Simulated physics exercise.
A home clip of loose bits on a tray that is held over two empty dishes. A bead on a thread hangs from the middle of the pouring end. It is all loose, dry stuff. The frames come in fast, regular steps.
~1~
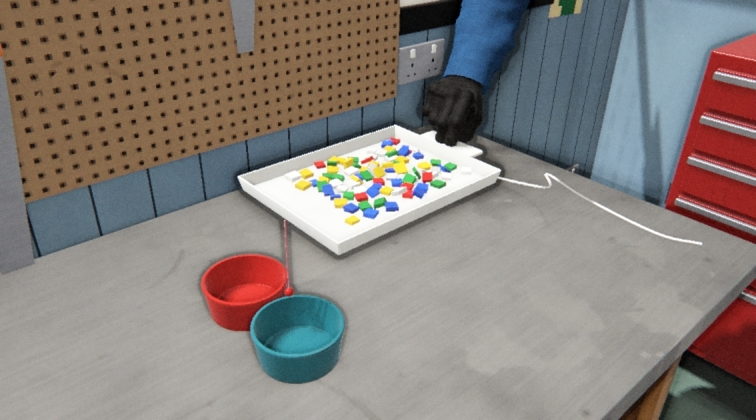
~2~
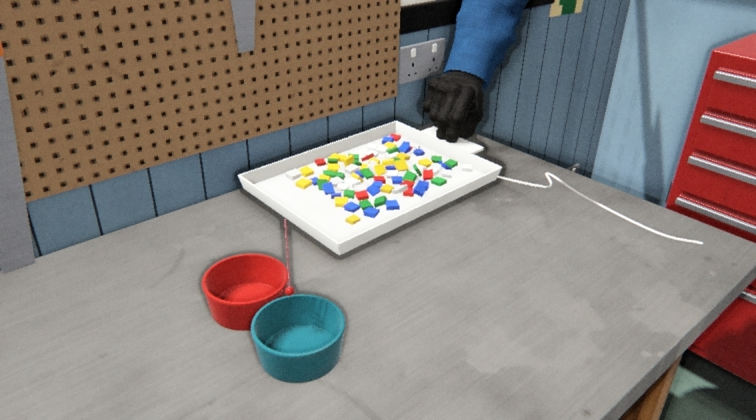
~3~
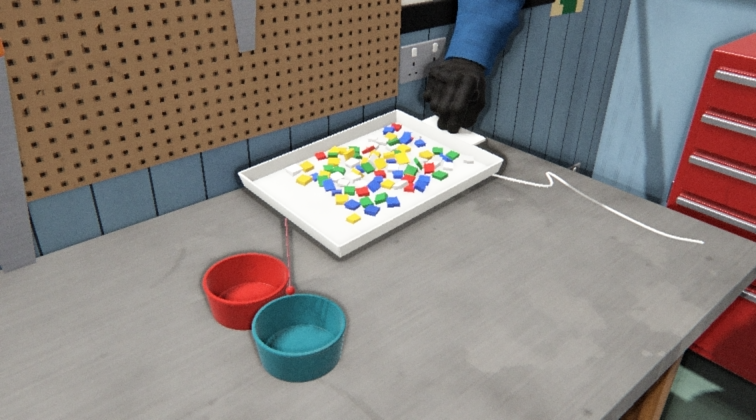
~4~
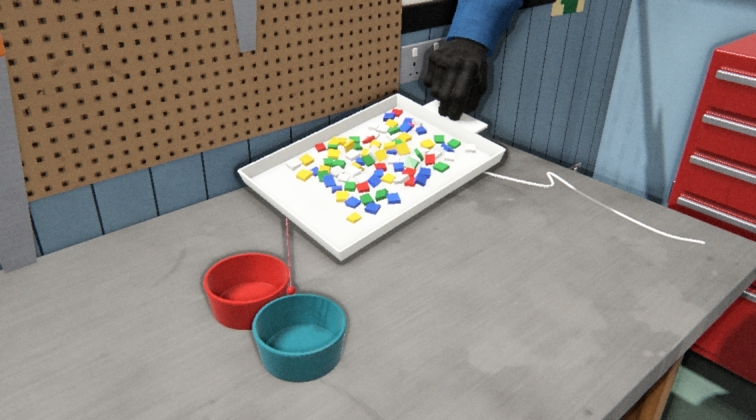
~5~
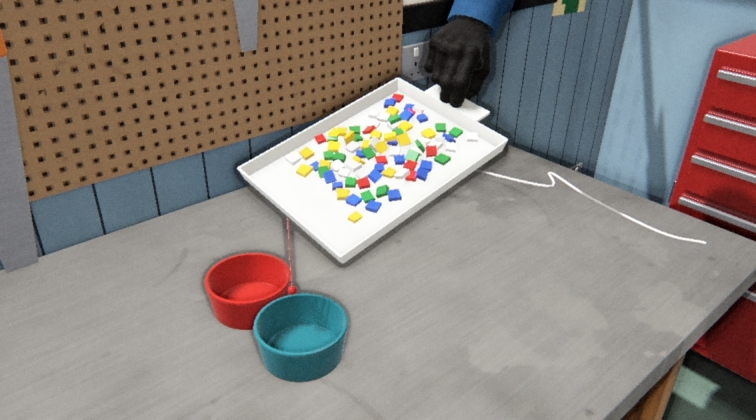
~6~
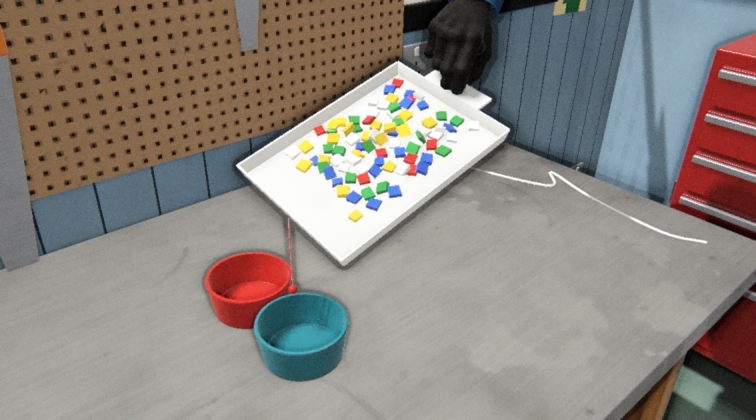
A black-gloved hand raised the far end of a white tray of colourful mosaic tiles, slowly at first, then more steeply, as its near edge leaned toward the right, above red and teal dishes.
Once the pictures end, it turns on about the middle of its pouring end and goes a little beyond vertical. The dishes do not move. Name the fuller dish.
Fuller: The right-hand dish.
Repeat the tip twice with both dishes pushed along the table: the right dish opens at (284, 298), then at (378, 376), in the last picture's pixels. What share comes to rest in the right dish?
First some 0, then 10 per cent.
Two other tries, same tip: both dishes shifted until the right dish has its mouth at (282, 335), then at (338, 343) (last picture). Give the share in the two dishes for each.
The first gives 30 %, the second 90 %.
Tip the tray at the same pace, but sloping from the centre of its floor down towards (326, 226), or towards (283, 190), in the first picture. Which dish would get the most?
One: Right. Two: The dish on the left.
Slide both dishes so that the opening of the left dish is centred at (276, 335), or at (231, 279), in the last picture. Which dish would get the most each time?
At the first place left, at the second the right dish.
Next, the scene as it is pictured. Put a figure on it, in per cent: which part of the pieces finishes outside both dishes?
It comes to 50 per cent or so.
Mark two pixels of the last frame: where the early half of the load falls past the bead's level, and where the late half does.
At about (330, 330), then at (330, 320).
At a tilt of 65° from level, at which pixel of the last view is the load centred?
Roughly at (344, 219).
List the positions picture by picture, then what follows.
Corners of the pouring end at (243, 177) and (339, 240), level; middle of the load at (379, 172), mosaic tiles; left dish at (210, 307); right dish at (261, 357); bead on its thread at (289, 292), in the first frame.
Corners of the pouring end at (243, 175) and (339, 241), level; middle of the load at (380, 170), in the second frame.
Corners of the pouring end at (243, 173) and (340, 243), tipped barely, lowest at the right corner; middle of the load at (381, 164), in the third frame.
Corners of the pouring end at (243, 170) and (340, 248), tipped a little, lowest at the right corner; middle of the load at (381, 155), in the fourth frame.
Corners of the pouring end at (242, 168) and (341, 252), tipped clearly, lowest at the right corner; middle of the load at (382, 147), in the fifth frame.
Corners of the pouring end at (242, 165) and (342, 256), tipped clearly, lowest at the right corner; middle of the load at (382, 139); left dish at (214, 304); right dish at (265, 354), in the sixth frame.
Soon, tray tipped steeply; all on the tray.
A while on, tray tipped past a quarter turn; about a quarter on the tray; about a quarter in the right dish; about a third outside both; about a quarter in the air.
Towards the end, tray tipped past a quarter turn; about half in the right dish; about half outside both.
Finally, tray tipped past a quarter turn; about half in the right dish; none in the left dish; about half outside both.
